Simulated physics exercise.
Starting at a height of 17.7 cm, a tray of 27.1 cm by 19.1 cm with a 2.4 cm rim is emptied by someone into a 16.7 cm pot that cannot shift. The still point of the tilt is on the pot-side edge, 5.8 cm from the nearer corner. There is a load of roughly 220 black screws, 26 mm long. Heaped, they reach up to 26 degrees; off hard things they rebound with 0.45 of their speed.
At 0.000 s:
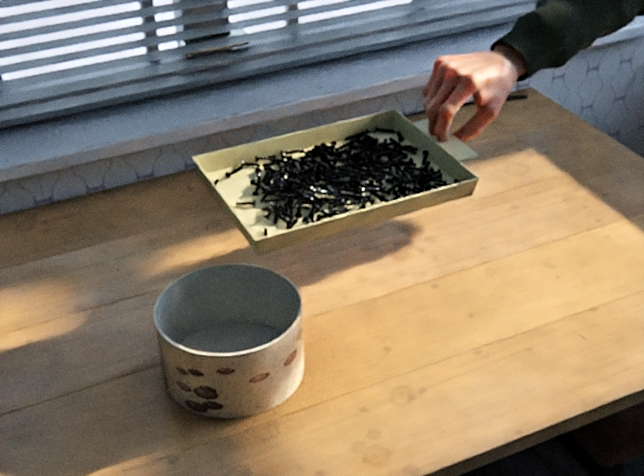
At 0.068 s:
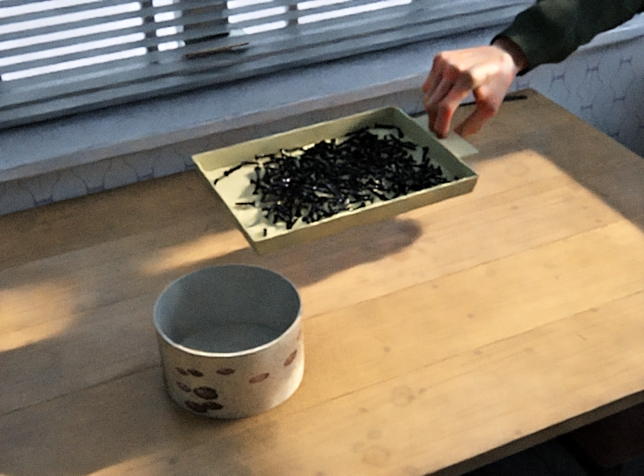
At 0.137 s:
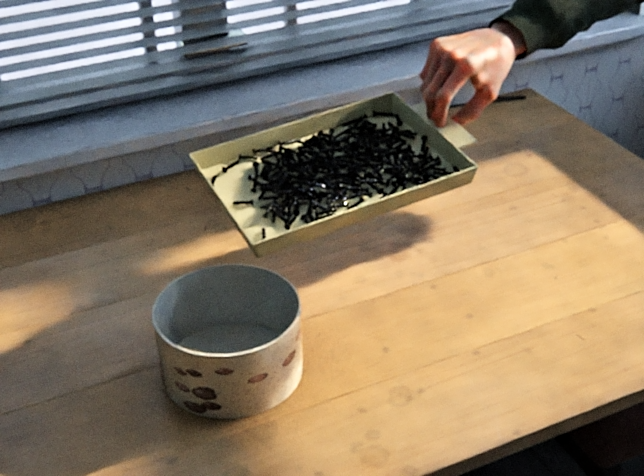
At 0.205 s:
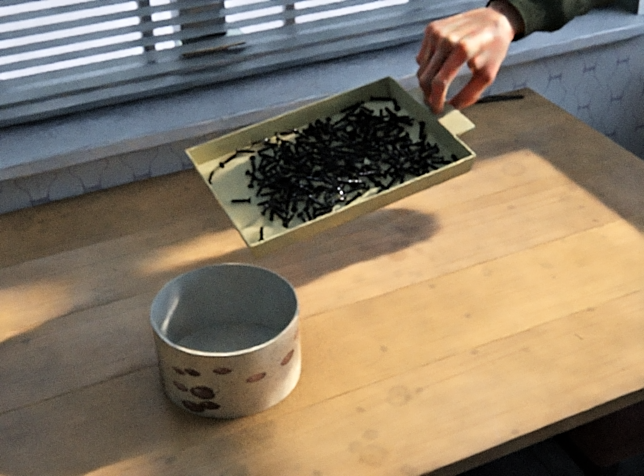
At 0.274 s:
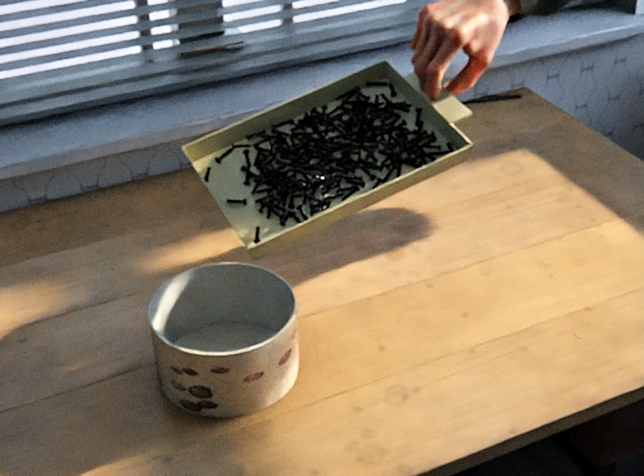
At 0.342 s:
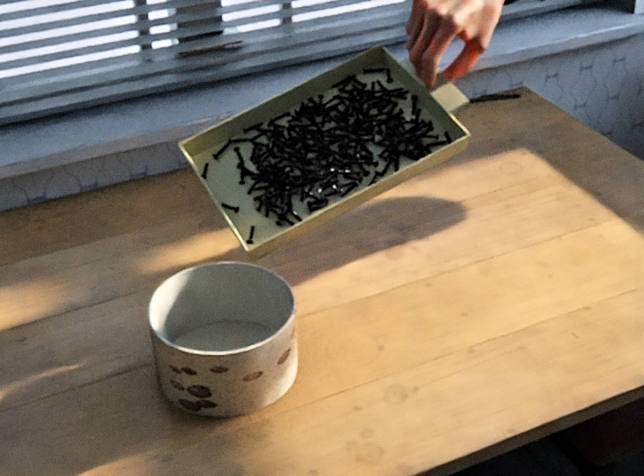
We see a hand holding a shallow tray of small black pieces above a wooden table, near a round spotted pot. The hand raises the tray's right side, steadily tilting it toward the left front corner while the pieces remain inside.
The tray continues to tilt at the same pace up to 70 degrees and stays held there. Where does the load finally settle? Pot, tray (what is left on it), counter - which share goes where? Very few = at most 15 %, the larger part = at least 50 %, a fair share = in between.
Pot - the larger part, tray - a fair share, counter - very few.
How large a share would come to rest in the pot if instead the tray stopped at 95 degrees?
Around 95 in a hundred.
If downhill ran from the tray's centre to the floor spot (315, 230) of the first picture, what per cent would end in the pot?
About 40 per cent.
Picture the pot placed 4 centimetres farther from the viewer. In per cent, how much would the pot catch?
I'd put it at around 45 per cent.
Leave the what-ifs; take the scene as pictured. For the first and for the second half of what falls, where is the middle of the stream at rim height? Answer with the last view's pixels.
I'd mark about (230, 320) for the first half, then (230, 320) for the second.
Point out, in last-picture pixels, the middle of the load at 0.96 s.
Roughly (250, 215).
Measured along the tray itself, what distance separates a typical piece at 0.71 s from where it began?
Some 8 cm.
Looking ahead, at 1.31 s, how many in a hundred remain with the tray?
Some 70 per cent of the load.
After 0.71 s, tilt 44 degrees; the tray holds 100 %, the pot 0 %.
Then, at 0.96 s, tilt 61 degrees; the tray holds 95 %, the pot 0 %.
Then, at 1.31 s, tilt 70 degrees; the tray holds 70 %, the pot 20 %.
At rest (2.9 s), pot 70 %, tray 25 %, counter 5 %.
